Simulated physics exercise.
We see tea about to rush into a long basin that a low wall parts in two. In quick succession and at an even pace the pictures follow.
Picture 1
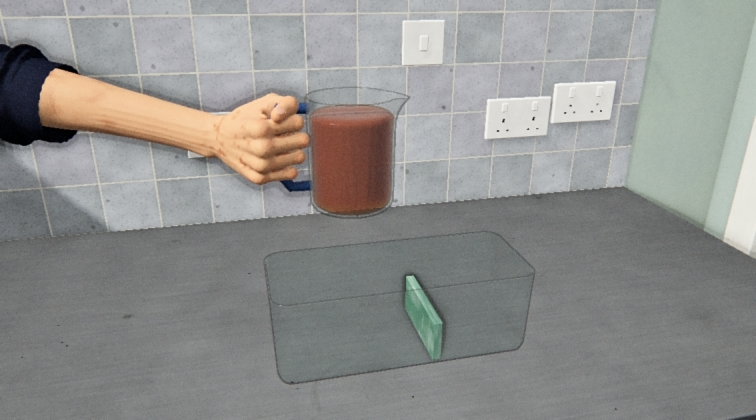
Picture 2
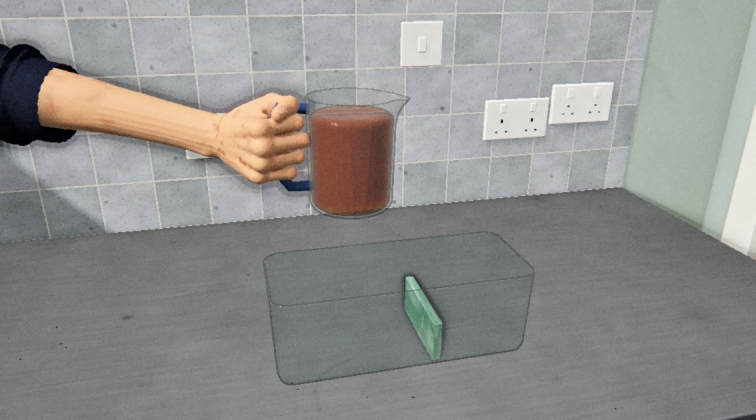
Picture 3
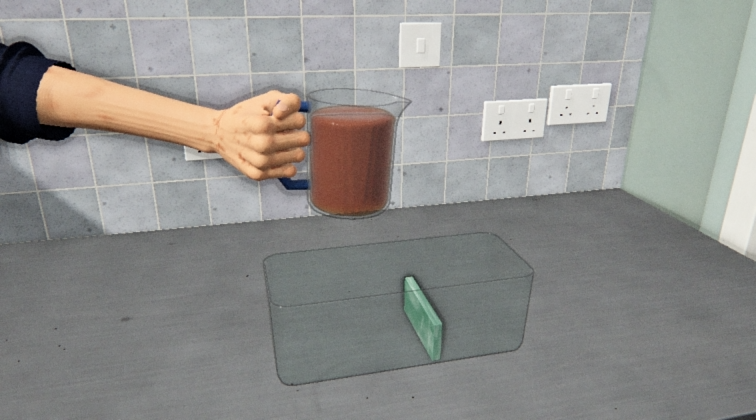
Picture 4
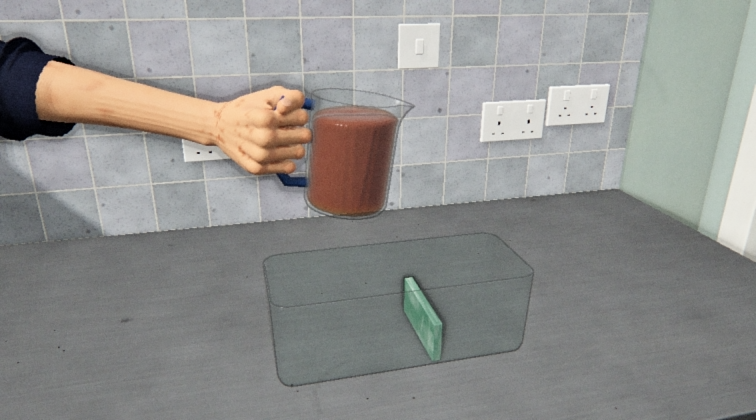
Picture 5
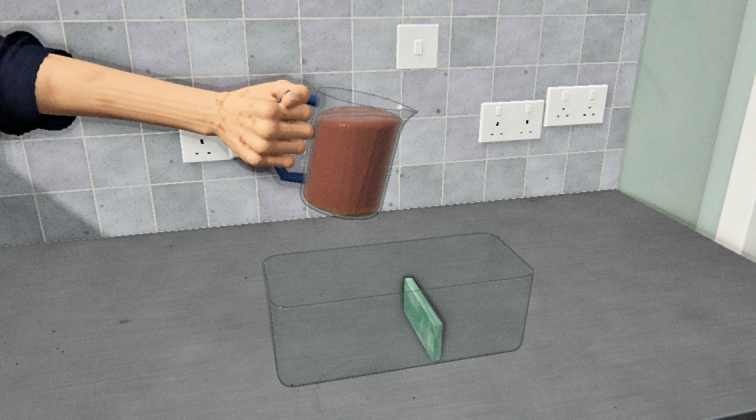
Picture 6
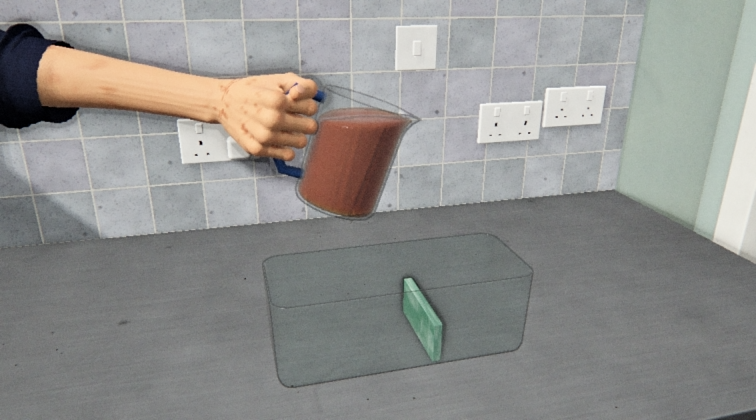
The footage shows a hand holding a clear jug of reddish-brown liquid above a transparent basin with a low green divider on a grey worktop; the jug starts upright, then the hand gradually tilts it to the right.
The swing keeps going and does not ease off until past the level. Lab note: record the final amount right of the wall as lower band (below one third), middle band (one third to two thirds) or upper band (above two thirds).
The quantity right of the wall will come in past two thirds.
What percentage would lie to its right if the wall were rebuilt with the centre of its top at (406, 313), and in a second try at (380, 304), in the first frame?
In turn 80 and 95 in a hundred.
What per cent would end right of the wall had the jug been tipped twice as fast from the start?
I'd estimate some 75 percent.
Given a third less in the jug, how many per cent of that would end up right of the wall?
I'd say roughly 80 percent.
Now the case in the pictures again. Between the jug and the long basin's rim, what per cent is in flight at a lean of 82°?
Near 20 in a hundred.
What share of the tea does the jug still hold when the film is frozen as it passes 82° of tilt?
About 70 %.
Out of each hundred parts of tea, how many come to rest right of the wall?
Roughly 85 %.
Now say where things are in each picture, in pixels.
In the first frame, it leans 0°; its right rim is at (410, 95); the tea meets the walls at (308, 115) and (393, 110); the long basin's rim runs from (267, 280) to (515, 252); the wall's top is at (423, 299).
In the second frame, it leans 1°; its right rim is at (410, 97); the tea meets the walls at (308, 115) and (393, 111).
In the third frame, it leans 3°; its right rim is at (411, 99); the tea meets the walls at (309, 114) and (394, 112).
In the fourth frame, it leans 7°; its right rim is at (414, 104); the tea meets the walls at (313, 117) and (397, 114).
In the fifth frame, it leans 12°; its right rim is at (417, 110); the tea meets the walls at (315, 119) and (401, 115).
In the sixth frame, it leans 19°; its right rim is at (421, 118); the tea meets the walls at (314, 127) and (409, 117).
A moment on, the jug is tipped on its side and 72 per cent is still to pour, 0 is left of the wall and 9 right of it.
Next, the jug is tipped right over and 14 per cent is still to pour, 2 is left of the wall and 67 right of it.
Then the jug is tipped right over and 0 per cent is still to pour, 11 is left of the wall and 87 right of it.
Later the jug is tipped right over and 0 per cent is still to pour, 12 is left of the wall and 87 right of it.
At rest 12 per cent lies left of the wall, 87 right of it and 1 outside.
